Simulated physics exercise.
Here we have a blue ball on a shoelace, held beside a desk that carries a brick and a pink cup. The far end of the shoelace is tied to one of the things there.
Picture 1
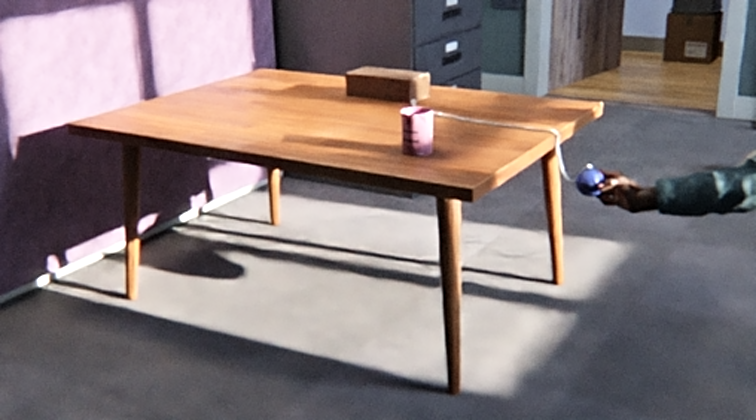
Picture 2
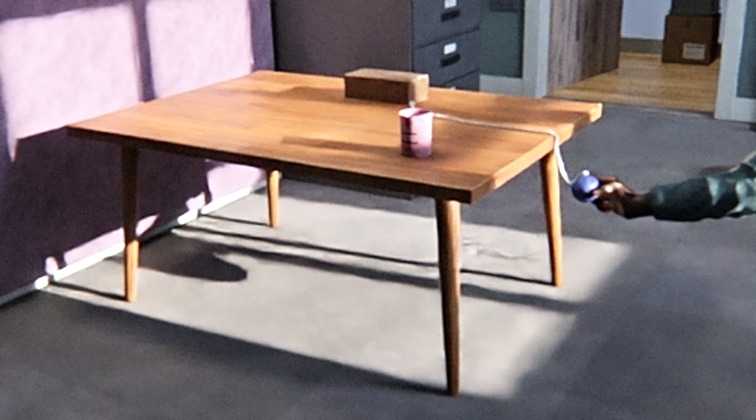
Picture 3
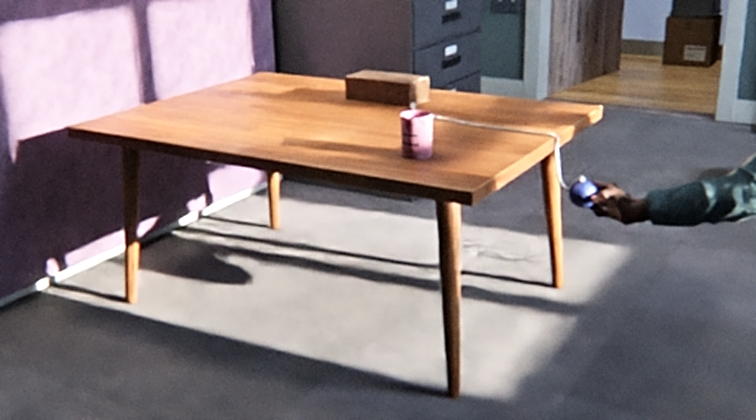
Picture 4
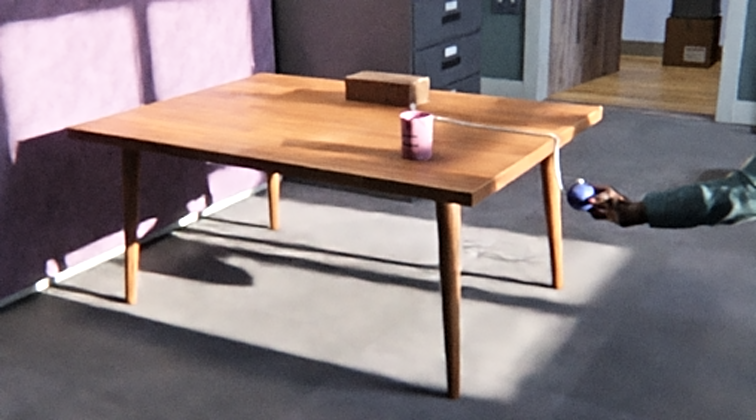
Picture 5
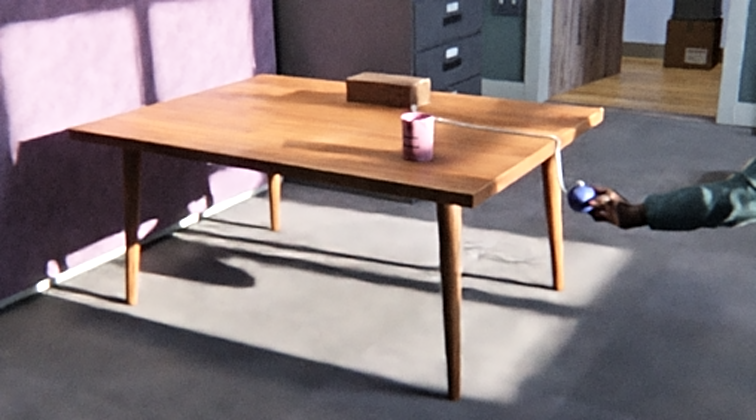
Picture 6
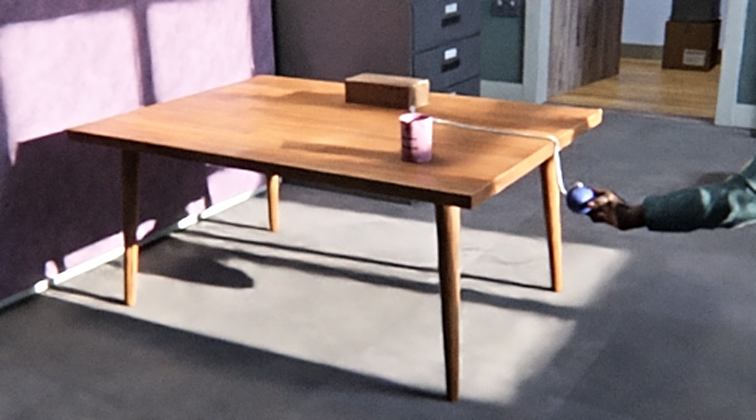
In this clip, a hand at the right holds a blue ball on a pale shoelace that runs over the edge of a wooden desk carrying a brick and a pink cup, and shifts the ball slightly down and left.
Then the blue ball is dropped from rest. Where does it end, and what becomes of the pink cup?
As it turns out, the blue ball hangs in the air. The pink cup remains where it stands.
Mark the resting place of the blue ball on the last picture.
Near (551, 226).
Then, 0.46 s past the final frame, ball in the air near (527, 224); brick still; cup still.
Then, 1.04 s past the final frame, ball in the air near (604, 235); brick still; cup still.
Then, 1.88 s past the final frame, ball in the air near (595, 235); brick still; cup still.
When it is over, ball in the air near (551, 226); brick still; cup still. The blue ball ends up dangling and the pink cup keeps its place.
